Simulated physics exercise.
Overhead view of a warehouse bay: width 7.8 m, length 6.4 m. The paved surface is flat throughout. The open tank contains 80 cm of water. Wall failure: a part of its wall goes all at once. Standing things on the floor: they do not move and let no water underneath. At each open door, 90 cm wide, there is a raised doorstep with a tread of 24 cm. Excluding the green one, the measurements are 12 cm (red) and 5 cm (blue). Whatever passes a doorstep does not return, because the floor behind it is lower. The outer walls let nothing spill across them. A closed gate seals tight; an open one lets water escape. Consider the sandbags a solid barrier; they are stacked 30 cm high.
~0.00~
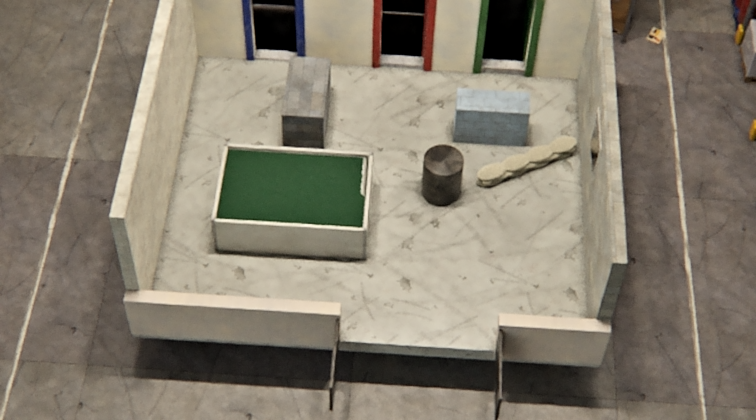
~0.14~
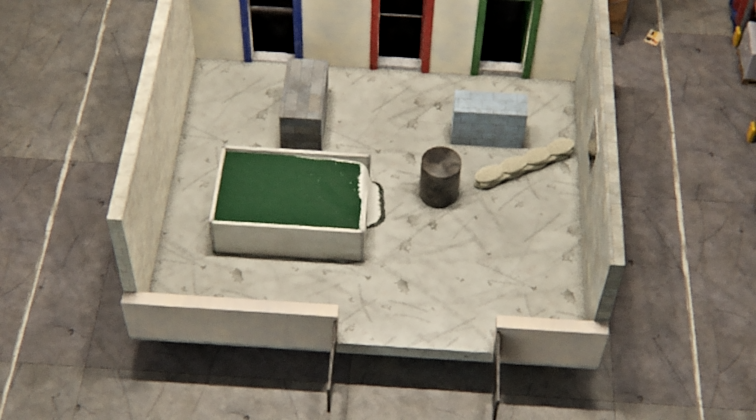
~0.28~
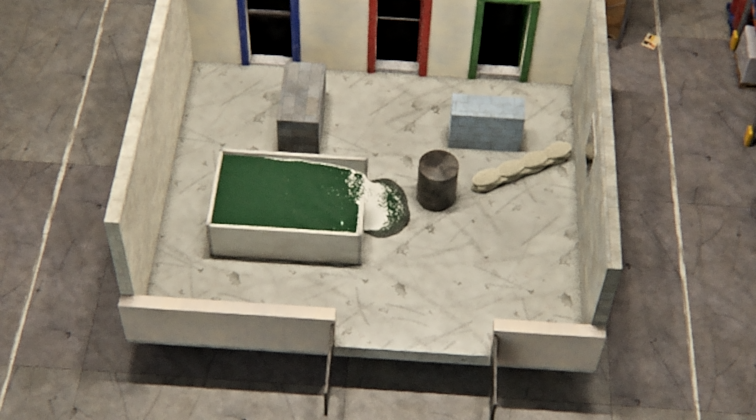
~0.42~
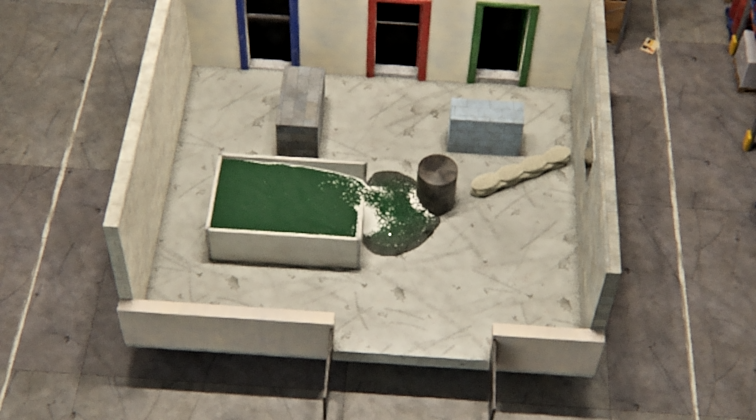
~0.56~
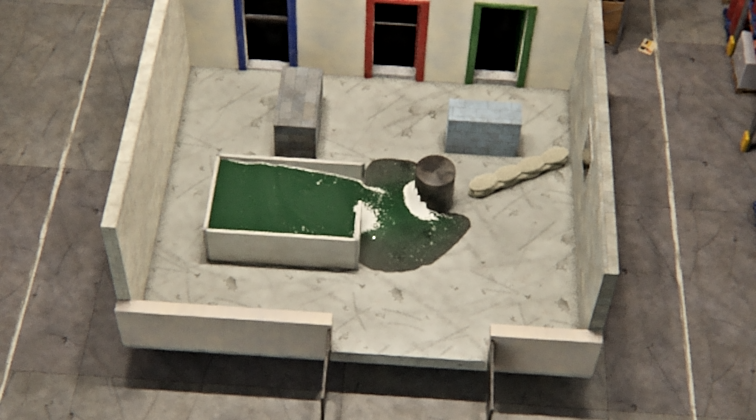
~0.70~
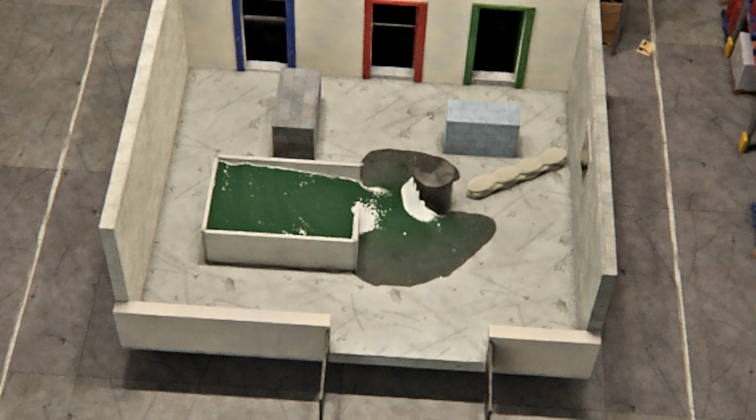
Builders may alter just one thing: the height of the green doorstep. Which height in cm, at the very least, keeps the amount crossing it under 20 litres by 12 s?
Close to 7.5 cm is just enough.
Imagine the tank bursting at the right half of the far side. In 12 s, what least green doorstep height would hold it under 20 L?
Roughly 19 cm.
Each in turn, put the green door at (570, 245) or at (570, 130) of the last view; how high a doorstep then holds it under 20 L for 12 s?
13.0 and 12.0 cm.
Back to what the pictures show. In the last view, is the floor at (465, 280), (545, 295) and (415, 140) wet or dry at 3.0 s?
Okay, in order that's got wet, got wet and finally got wet.
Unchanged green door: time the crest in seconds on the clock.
Around 3.0 seconds.
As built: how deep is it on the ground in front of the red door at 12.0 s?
About 6.5 cm.
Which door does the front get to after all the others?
Answer: Blue door.
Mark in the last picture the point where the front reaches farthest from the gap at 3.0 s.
Pixel close to (566, 94).
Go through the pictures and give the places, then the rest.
Still water, 80 cm deep, in the open tank at (294, 189); the green door at (507, 39) is dry, in the first frame.
Water pours out at (365, 195) and has run 0.3 m, to (381, 219); about 7 cm deep outside, 80 cm at the back, in the second frame.
The gap is at (363, 199), the front 0.8 m out at (404, 221); the back of the open tank holds 80 cm, in the third frame.
The gap is at (362, 204), the front 1.4 m out at (435, 223); the back of the open tank holds 80 cm, in the fourth frame.
The front is at (464, 228), 2.0 m from the gap at (360, 205); 3.1 m2 of floor is wet, 80 cm left at the back, in the fifth frame.
Water pours out at (358, 205) and has run 2.5 m, to (491, 228); about 4 cm deep outside, 78 cm at the back; 2.4 m in a straight line remain to the green door at (498, 51), in the sixth frame.
After 1.4 s water covers 25 % of the floor, deepest (53 cm) near (409, 208); it has not reached the green door.
After 3.0 s water covers 45 % of the floor, deepest (36 cm) near (409, 208); 11 cm at the green door, 0 litres in over its 17 cm doorstep.
After 12.0 s water covers 90 % of the floor, deepest (12 cm) near (189, 70); 7 cm at the green door, 0 litres in over its 17 cm doorstep.
At the green door as built, the water arrived by 2.0 s and peaked near 11 cm at 3.0 s.
Run again over the same 12 s with other heights there, 36 litres in over 6 cm, 7 litres over 9.5 cm. The limit of 20 litres is kept from about 7.5 cm up.
